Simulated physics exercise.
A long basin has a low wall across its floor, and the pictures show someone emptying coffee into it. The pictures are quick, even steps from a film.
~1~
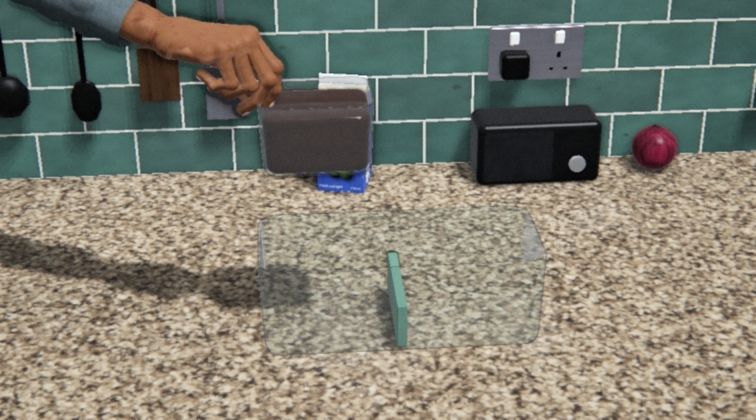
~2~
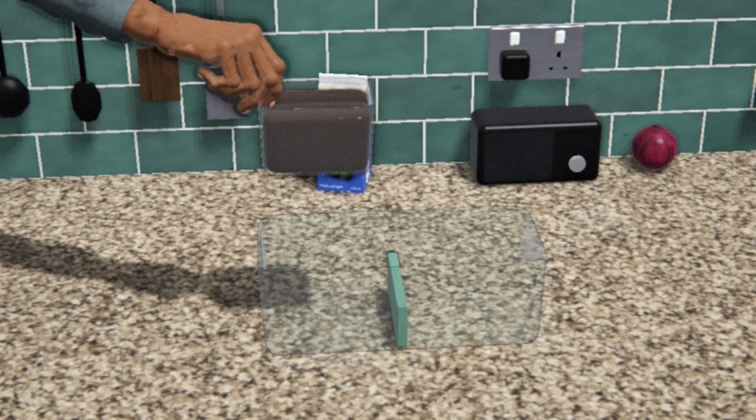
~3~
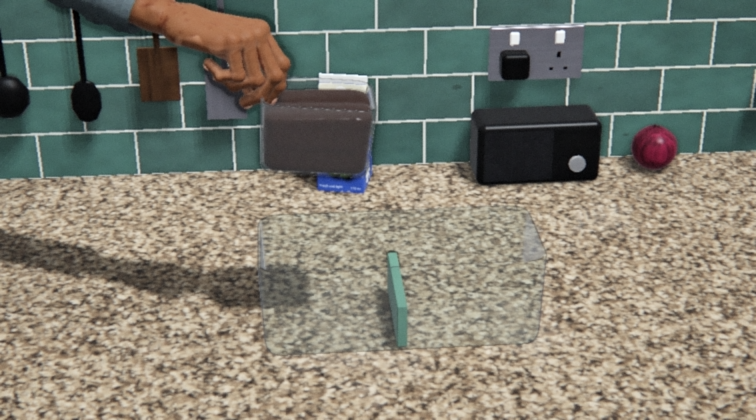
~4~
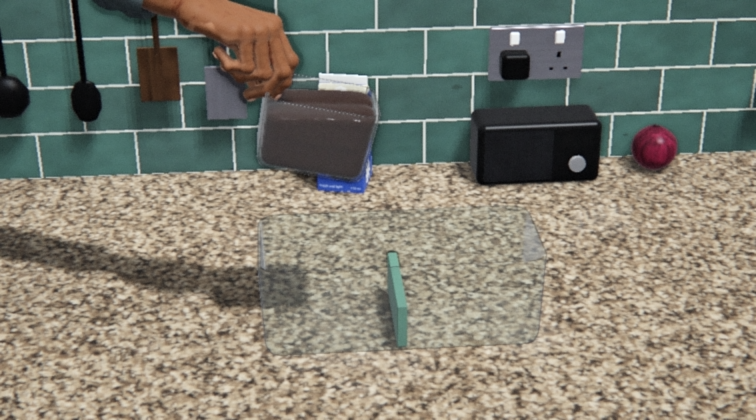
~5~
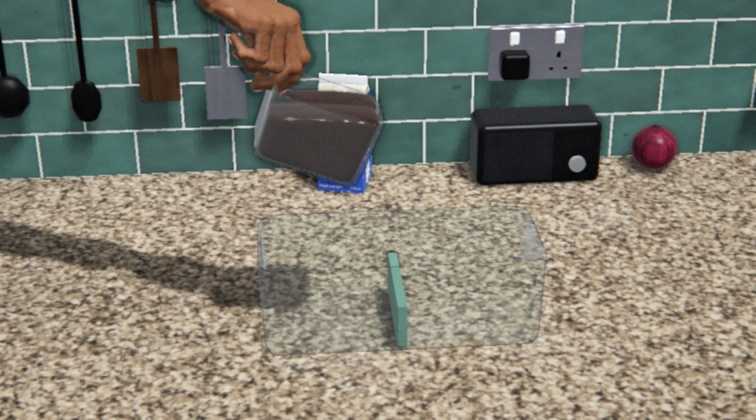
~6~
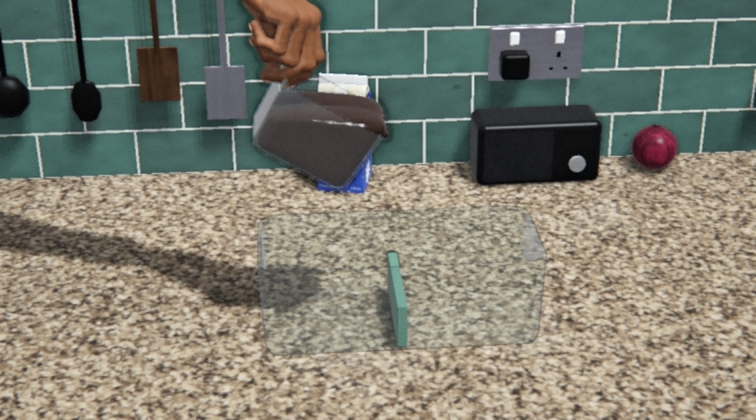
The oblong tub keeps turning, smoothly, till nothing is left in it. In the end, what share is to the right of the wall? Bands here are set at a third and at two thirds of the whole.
The amount on the right comes to more than two thirds of the whole.
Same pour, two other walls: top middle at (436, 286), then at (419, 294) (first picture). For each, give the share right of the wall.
Roughly 40 per cent first and roughly 60 per cent second.
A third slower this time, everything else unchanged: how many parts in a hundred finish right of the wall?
It comes to near 90 per cent.
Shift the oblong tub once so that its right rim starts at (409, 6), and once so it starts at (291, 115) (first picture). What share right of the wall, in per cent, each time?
Close to 85 % for the first start and close to 5 % for the second.
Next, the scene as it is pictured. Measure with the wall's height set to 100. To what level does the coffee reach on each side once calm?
Once still, it is 10 % on the left and 50 % on the right.
A moment on, the oblong tub is tipped on its side and 36 per cent is still to pour, 0 is left of the wall and 20 right of it.
Next, the oblong tub is tipped on its side and 10 per cent is still to pour, 2 is left of the wall and 77 right of it.
Then the oblong tub is tipped on its side and 3 per cent is still to pour, 6 is left of the wall and 85 right of it.
Later the oblong tub is tipped on its side and 1 per cent is still to pour, 7 is left of the wall and 89 right of it.
In the end 9 per cent lies left of the wall, 89 right of it and 2 outside.
